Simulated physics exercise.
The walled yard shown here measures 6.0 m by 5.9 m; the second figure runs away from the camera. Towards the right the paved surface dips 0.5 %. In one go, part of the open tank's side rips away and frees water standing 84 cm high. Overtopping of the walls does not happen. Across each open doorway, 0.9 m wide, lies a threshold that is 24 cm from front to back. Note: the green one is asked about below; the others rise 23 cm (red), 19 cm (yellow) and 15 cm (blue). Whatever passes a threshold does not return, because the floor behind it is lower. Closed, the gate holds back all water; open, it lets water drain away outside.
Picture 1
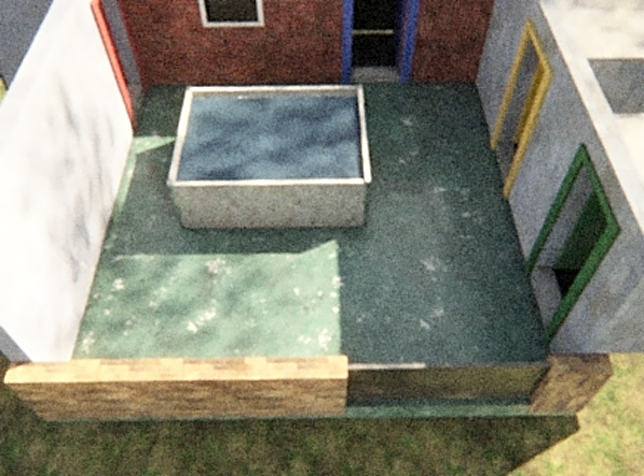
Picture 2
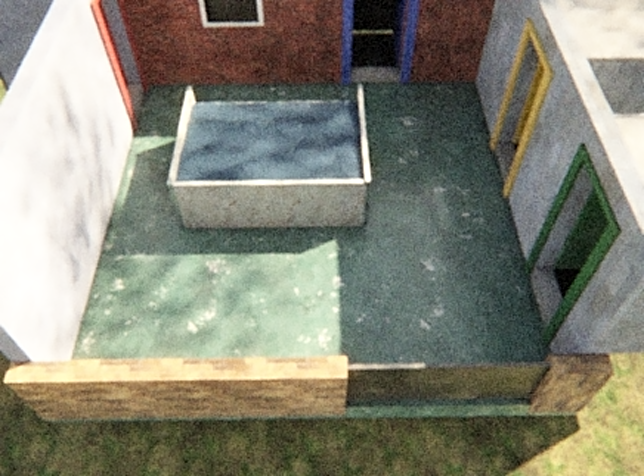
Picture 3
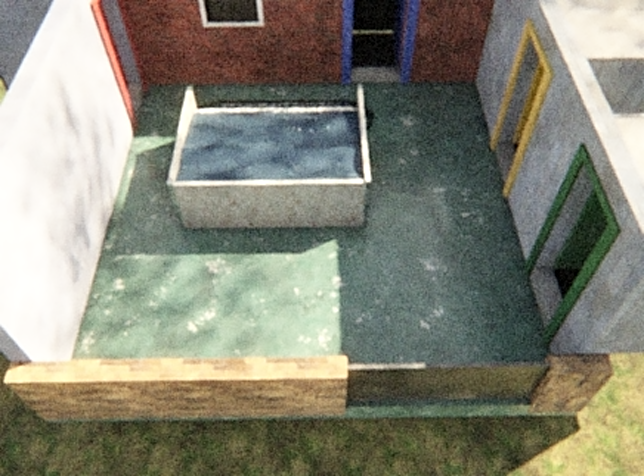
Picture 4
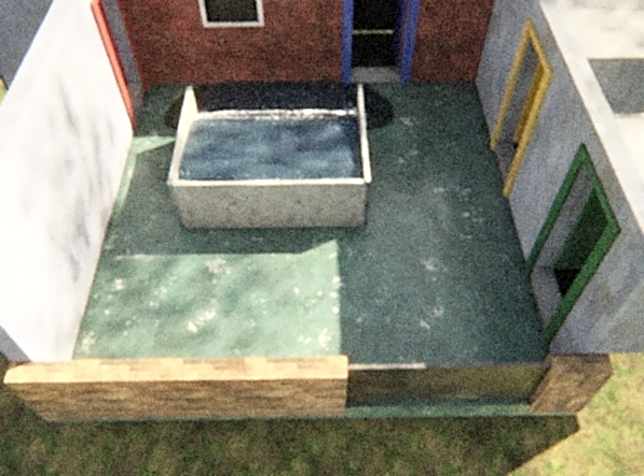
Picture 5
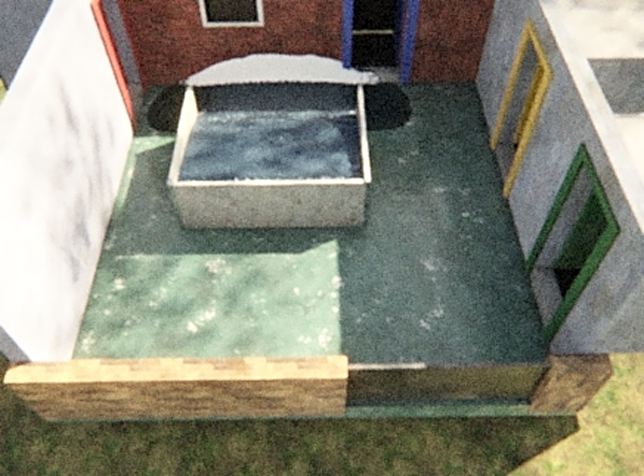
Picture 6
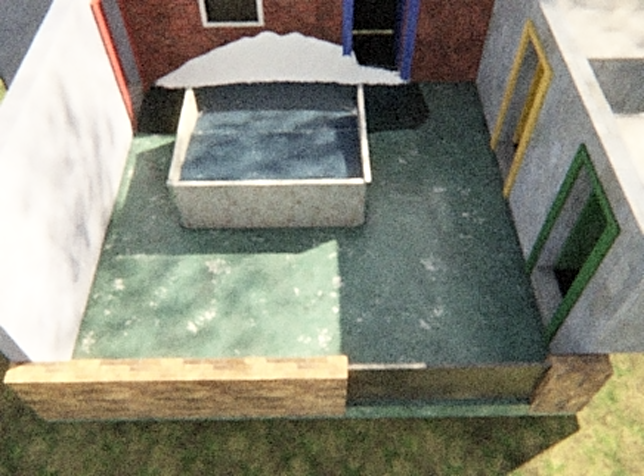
Walled yard with an open tank, its far side giving way and dark water spreading behind it below a pale, widening mound.
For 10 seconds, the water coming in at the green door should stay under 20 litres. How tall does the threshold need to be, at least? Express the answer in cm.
Close to 14.5 cm is just enough.
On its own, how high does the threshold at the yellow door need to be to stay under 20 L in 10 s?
Yellow door, minimum about 11.0 cm.
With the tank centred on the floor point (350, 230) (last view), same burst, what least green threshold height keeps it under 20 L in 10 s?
It must be around 14.0 cm tall.
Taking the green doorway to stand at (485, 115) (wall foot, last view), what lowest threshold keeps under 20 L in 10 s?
Minimum: Close to 36 cm.
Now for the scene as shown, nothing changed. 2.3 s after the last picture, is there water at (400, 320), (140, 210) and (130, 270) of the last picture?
In the order asked: Untouched, soaked, soaked.
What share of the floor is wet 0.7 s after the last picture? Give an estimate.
25 %.
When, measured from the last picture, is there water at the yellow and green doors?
Yellow 1.2 s, green 2.0 s.
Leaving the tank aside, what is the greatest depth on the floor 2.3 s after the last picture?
I'd put it near 40 cm.
Then, 0.7 s after the last picture water covers 25 % of the floor, deepest (64 cm) near (156, 89); it has not reached the green door.
Then, 2.3 s after the last picture water covers 65 % of the floor, deepest (40 cm) near (466, 92); 4 cm at the green door, 0 litres in over its 22 cm threshold.
Then, 9.3 s after the last picture water covers 95 % of the floor, deepest (18 cm) near (527, 385); 17 cm at the green door, 0 litres in over its 22 cm threshold.
At the green door as built, the water peaked near 21 cm, 7.7 s after the last picture.
With a threshold of 13.5 cm, 31 litres would have come in within the 10 s; with 16 cm, 11 litres. So under 20 litres takes about 14.5 cm.
